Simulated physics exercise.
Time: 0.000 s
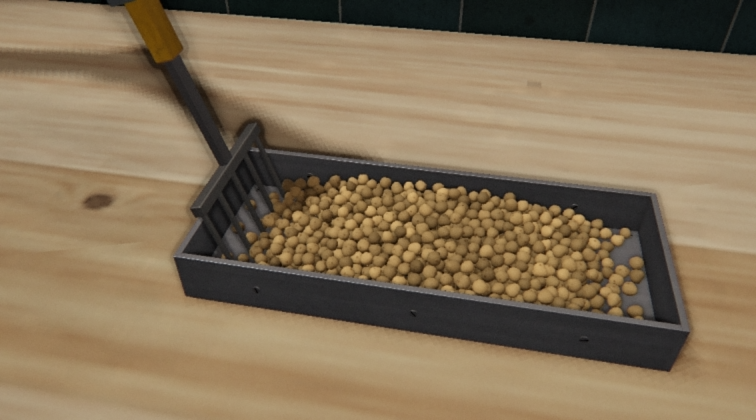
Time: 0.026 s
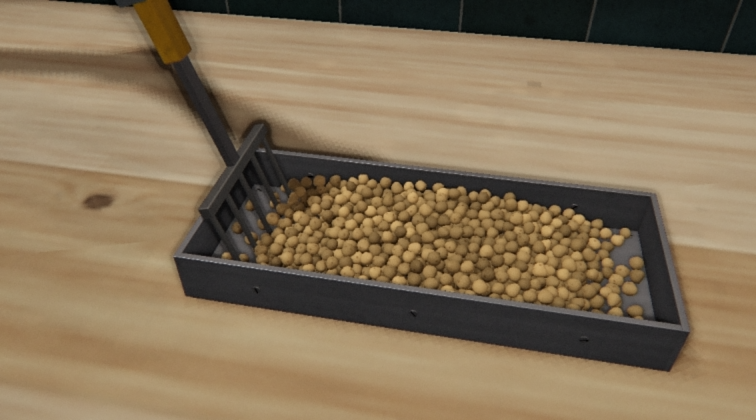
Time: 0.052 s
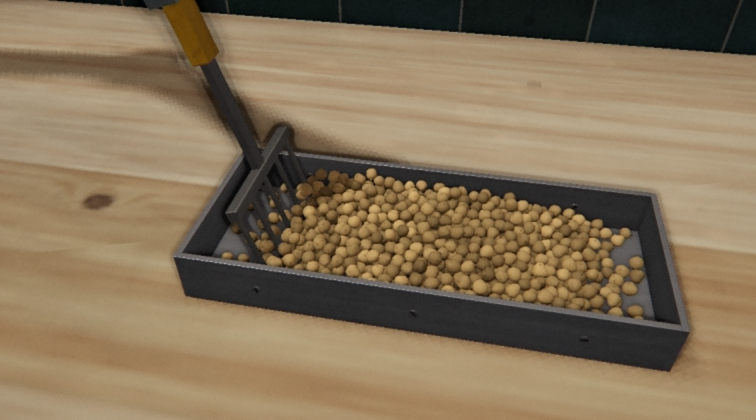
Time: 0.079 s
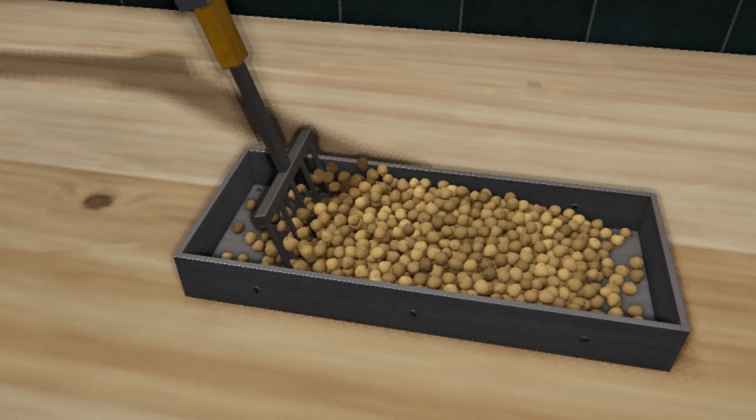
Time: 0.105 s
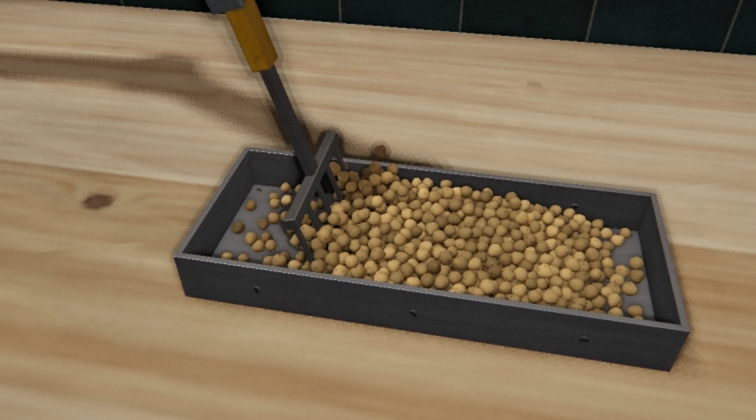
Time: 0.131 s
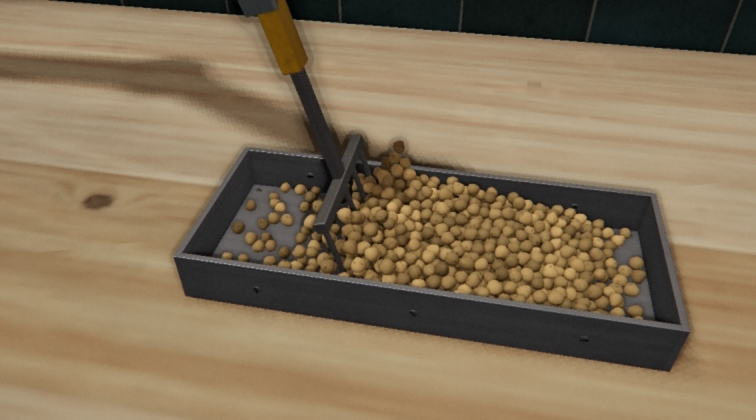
On a pale wooden tabletop with dark green tiles behind it, seen from above at an angle by a still camera, a long dark grey trough stands in the middle. It is filled with tan dried chickpeas, and a grey comb with an orange section on its handle is at its left end. The comb moves rightward through them, heaping some up along the far wall while others slip behind it.
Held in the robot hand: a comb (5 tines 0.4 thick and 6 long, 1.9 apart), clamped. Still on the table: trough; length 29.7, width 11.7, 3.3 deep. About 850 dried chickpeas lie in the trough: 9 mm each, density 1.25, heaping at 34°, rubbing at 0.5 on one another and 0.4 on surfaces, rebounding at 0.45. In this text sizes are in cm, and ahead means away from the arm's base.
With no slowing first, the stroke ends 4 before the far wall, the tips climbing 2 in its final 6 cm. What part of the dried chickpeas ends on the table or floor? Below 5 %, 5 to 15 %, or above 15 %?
Above 15 %.
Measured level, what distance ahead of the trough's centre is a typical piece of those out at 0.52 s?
Around 20 cm.
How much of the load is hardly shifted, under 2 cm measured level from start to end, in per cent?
About 15 percent.
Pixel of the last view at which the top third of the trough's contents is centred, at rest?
Roughly at pixel (622, 267).
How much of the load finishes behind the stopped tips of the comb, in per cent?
Behind the stopped tips: Around 50 per cent.
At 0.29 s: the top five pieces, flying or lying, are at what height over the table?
Around 7 centimetres.
By 0.21 s, sloping 73°, highest piece 7 above the table; 845 in the trough, 2 on the table or floor, 3 in flight or on the tool.
By 0.29 s, sloping 73°, highest piece 7 above the table; 829 in the trough, 10 on the table or floor, 11 in flight or on the tool.
By 0.52 s, sloping 73°, highest piece 5 above the table; 649 in the trough, 198 on the table or floor, 3 in flight or on the tool.
By 1.22 s, sloping 73°, highest piece 5 above the table; 648 in the trough, 202 on the table or floor.
Final count, 648 in the trough, 202 on the table or floor. That is 24 % on the table or floor.
